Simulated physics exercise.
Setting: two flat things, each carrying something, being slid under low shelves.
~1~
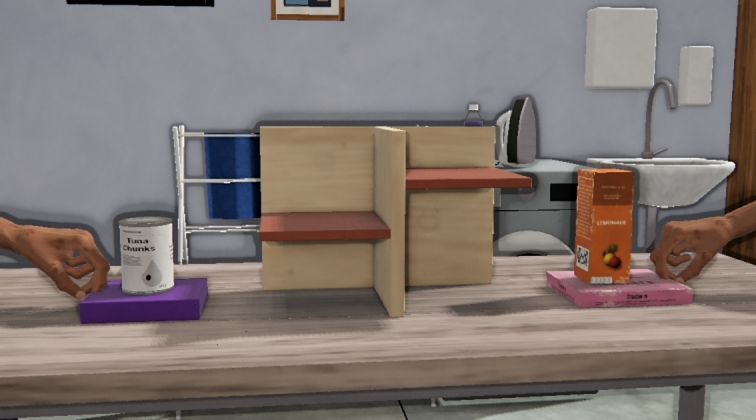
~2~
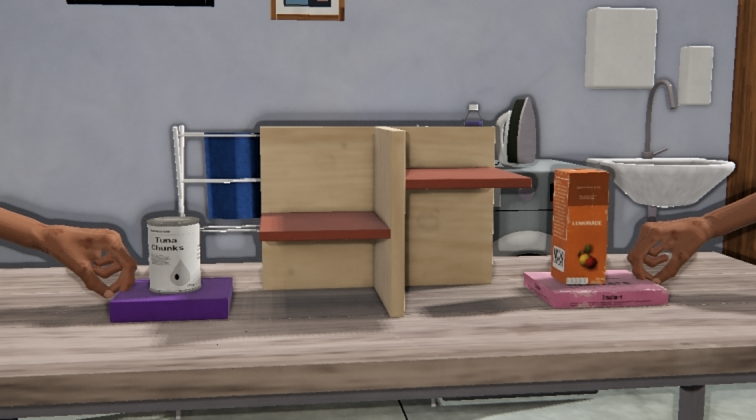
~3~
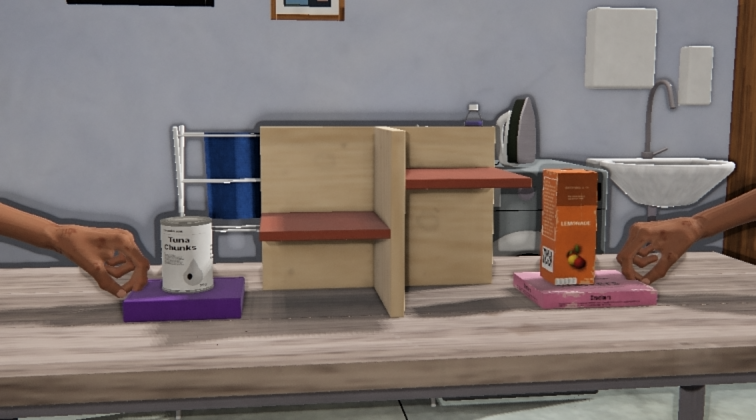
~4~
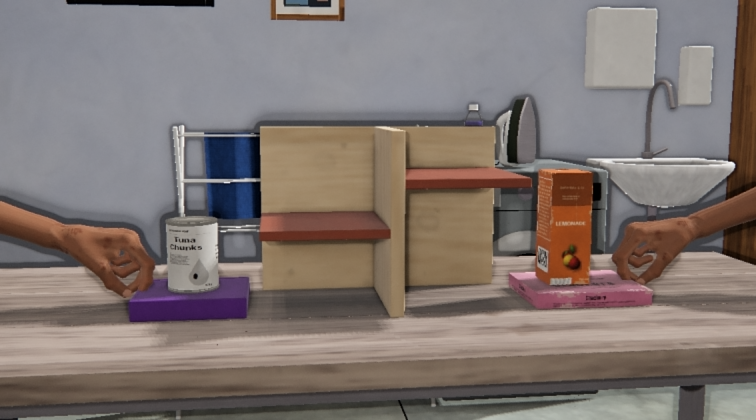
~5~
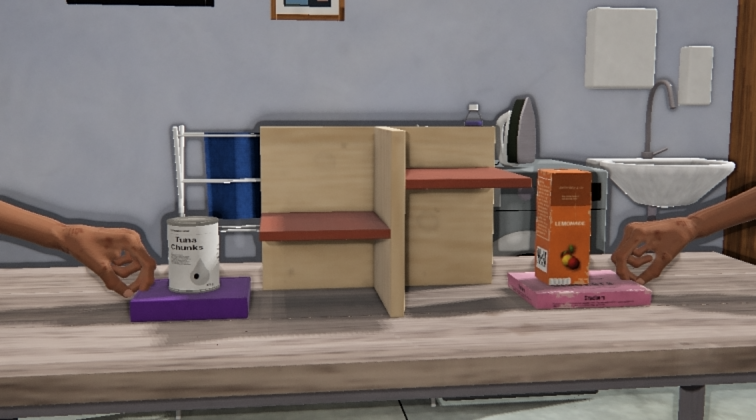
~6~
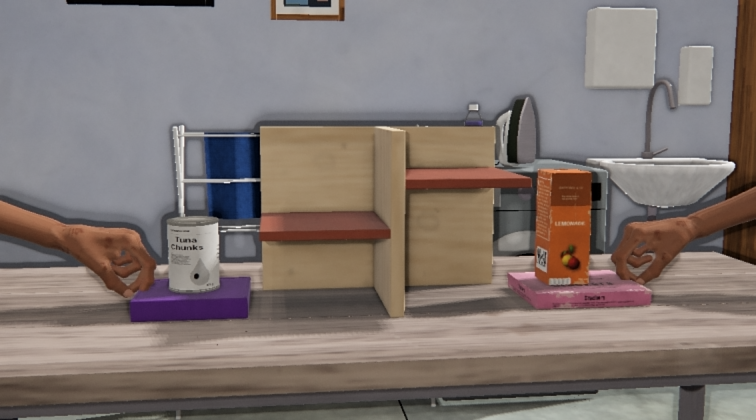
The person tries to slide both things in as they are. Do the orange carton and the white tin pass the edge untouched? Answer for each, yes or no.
By item: Orange carton - no; white tin - no.
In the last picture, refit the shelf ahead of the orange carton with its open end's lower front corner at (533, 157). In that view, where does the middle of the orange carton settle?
It settles around (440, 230).
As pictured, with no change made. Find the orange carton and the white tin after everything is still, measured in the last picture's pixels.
Final spots: Roughly (546, 267); roughly (198, 284).
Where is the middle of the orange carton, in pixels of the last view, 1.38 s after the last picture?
Estimated centre: (522, 229).
Then, 1.38 s on from there, orange carton turned 46° from its first pose near (523, 229); white tin turned 8° from its first pose near (238, 253).
In the end, the orange carton is knocked back, near (546, 267); the white tin is knocked back, near (198, 284).
